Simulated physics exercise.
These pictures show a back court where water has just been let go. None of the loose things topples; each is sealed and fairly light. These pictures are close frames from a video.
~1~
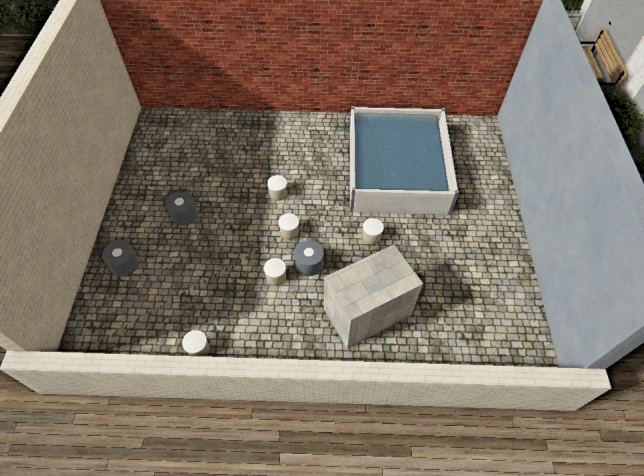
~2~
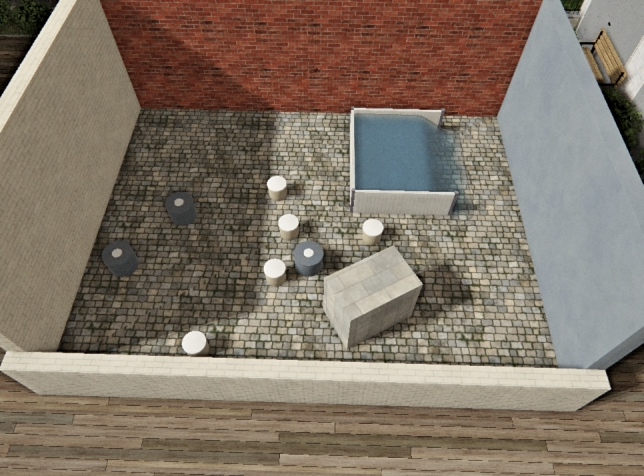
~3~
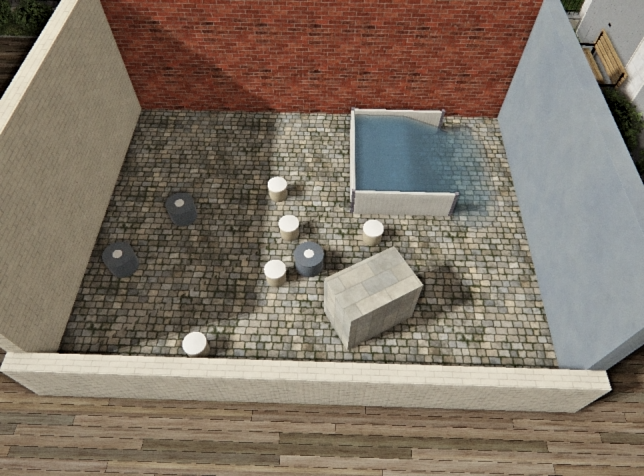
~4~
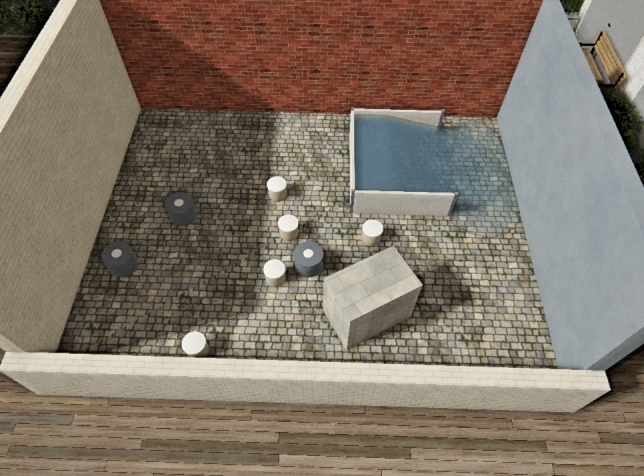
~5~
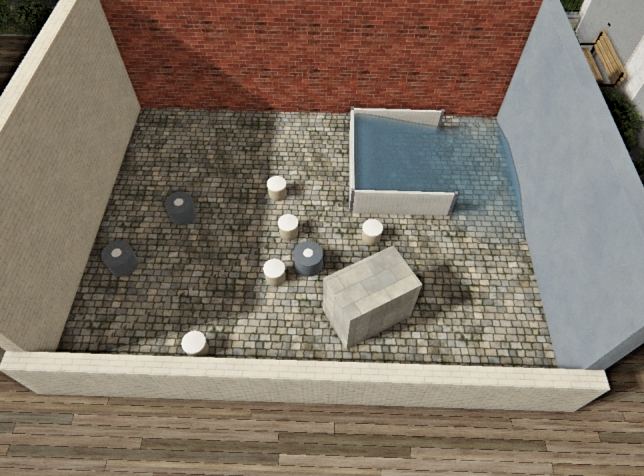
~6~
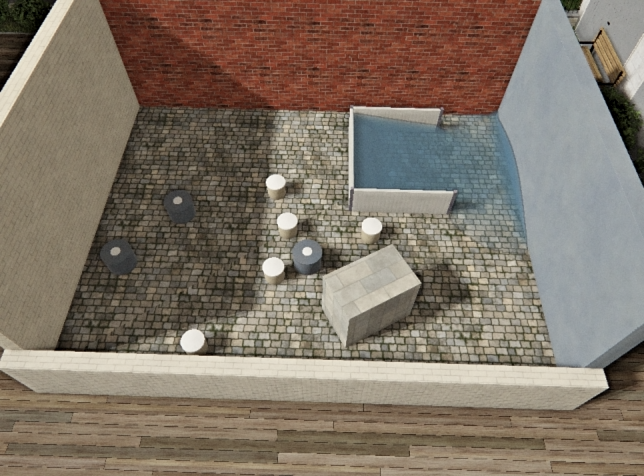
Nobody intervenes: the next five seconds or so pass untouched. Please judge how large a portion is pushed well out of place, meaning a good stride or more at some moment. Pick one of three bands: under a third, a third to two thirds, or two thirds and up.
Under a third.
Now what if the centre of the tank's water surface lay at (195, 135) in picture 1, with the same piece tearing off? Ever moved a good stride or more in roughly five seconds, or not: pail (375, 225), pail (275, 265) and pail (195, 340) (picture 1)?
First displaced far, then never went far, then never went far.
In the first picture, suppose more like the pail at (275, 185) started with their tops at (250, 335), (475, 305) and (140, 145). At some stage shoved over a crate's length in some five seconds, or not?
Shoved clear, shoved clear, stays put.
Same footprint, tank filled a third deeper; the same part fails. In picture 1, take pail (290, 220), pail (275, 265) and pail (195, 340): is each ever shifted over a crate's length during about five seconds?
Note, listed order: Didn't cover it / didn't cover it / covered it.
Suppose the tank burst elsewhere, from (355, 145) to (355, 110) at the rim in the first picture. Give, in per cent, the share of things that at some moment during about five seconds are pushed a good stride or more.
It comes to roughly 10 %.
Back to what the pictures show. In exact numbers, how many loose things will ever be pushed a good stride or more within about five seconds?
The total is 1.
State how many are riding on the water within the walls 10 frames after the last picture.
Result - 0.
A moment on, 0 of 8 are well off their spots; 0 afloat.
Next, 0 of 8 are well off their spots; 0 afloat.
Later, 0 of 8 are well off their spots; 0 afloat.
In the end, 1 of 8 are well off their spots, and 1 have been at some point; 0 afloat.
